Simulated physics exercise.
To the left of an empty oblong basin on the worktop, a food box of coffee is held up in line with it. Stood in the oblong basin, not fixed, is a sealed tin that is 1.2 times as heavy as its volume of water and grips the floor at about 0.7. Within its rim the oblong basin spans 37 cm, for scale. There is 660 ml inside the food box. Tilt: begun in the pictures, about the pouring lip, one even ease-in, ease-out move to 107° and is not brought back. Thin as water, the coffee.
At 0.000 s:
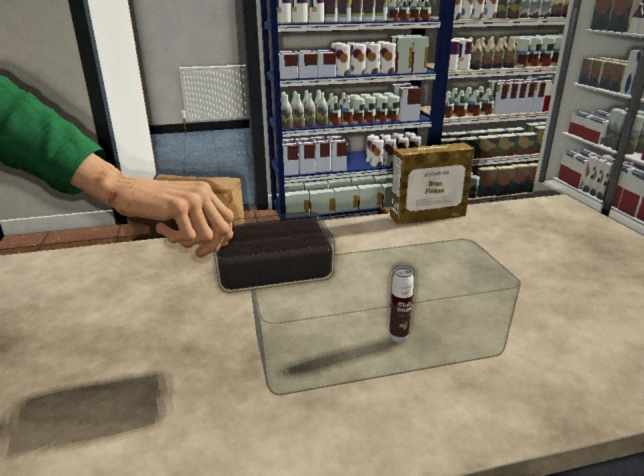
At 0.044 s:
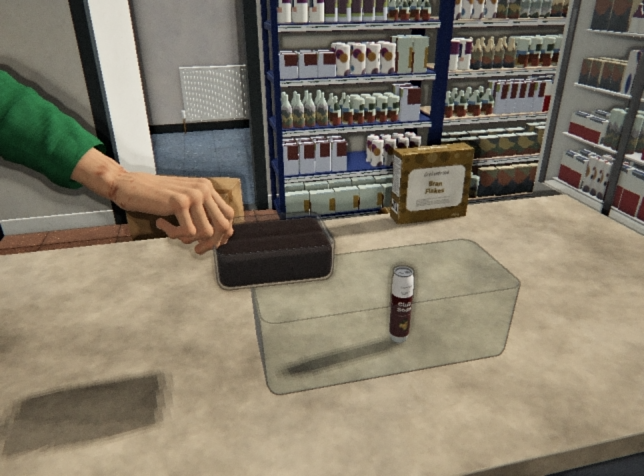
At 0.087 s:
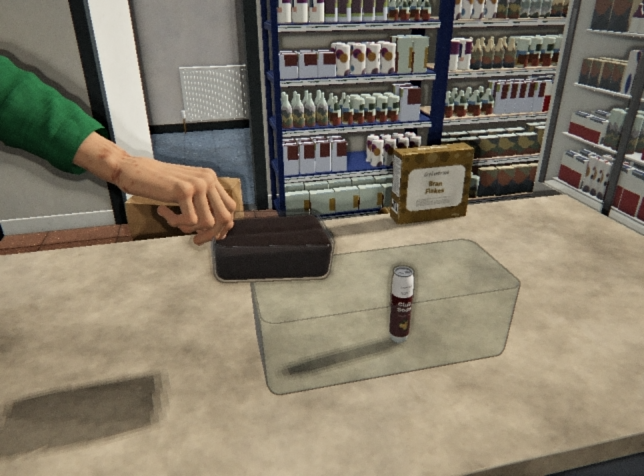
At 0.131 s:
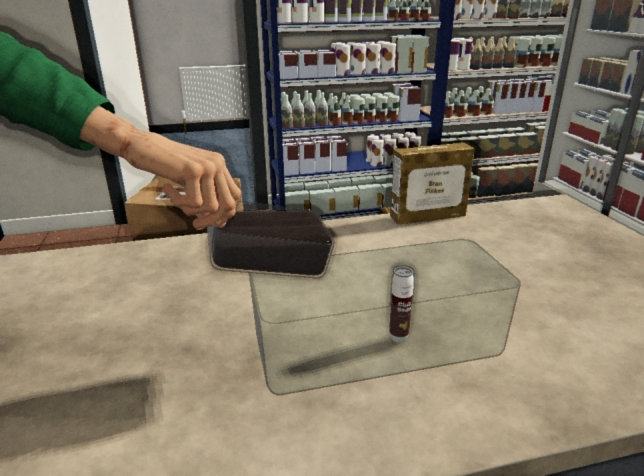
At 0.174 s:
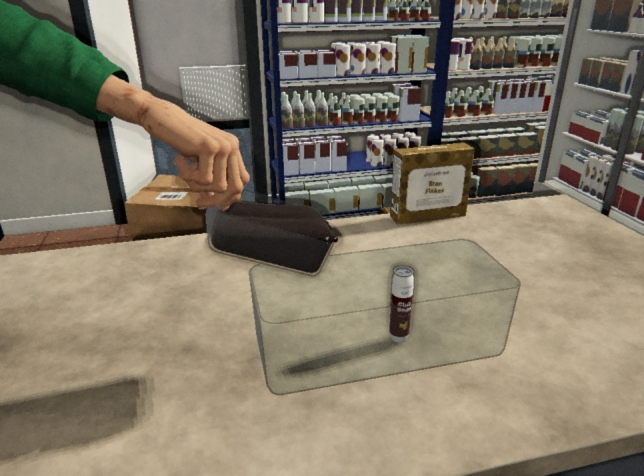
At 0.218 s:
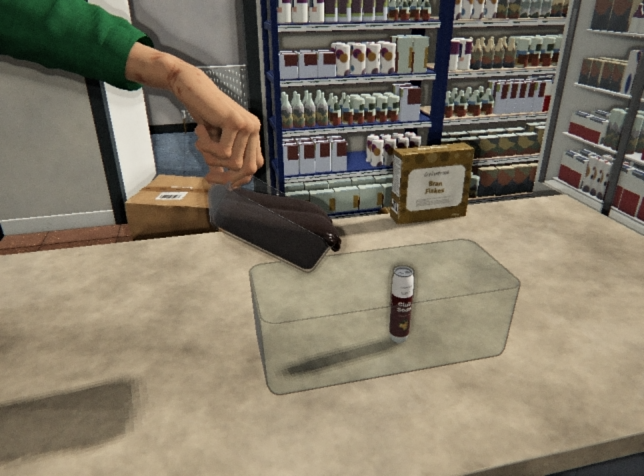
A hand in a green sleeve reaches in from the left over a pale, mottled shop counter, seen from slightly above, with stocked shelves behind. It is at a dark oblong box beside a clear, pale-green basin holding a small dark bottle with a light cap, with a gold box and a brown carton farther back. The hand lifts, tilting the box down toward the right, while the camera stays still.
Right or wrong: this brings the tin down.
Right, the tin comes down.
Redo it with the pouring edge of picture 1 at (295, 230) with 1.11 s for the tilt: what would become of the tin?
Then it stays up.
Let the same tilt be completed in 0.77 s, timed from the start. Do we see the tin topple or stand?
Result: Tin tipped over.
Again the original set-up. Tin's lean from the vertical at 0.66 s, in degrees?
Lean: Around 35° from upright.
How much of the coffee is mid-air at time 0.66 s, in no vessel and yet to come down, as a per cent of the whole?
Estimate: Around 5 per cent.
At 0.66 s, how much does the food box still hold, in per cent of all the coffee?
1 in a hundred, give or take.
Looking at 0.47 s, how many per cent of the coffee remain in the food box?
Close to 14 percent of the liquid remains at that time.
By 0.47 s the tilt is 100° and 13 per cent is still to pour; the tin stands where it began.
By 0.66 s the tilt is 107° and 1 per cent is still to pour; the tin leans 36°.
By 0.85 s the tilt is 107° and 0 per cent is still to pour; the tin lies on its side.
By 1.06 s the tilt is 107° and 0 per cent is still to pour; the tin lies on its side.
At rest the tin lies on its side.
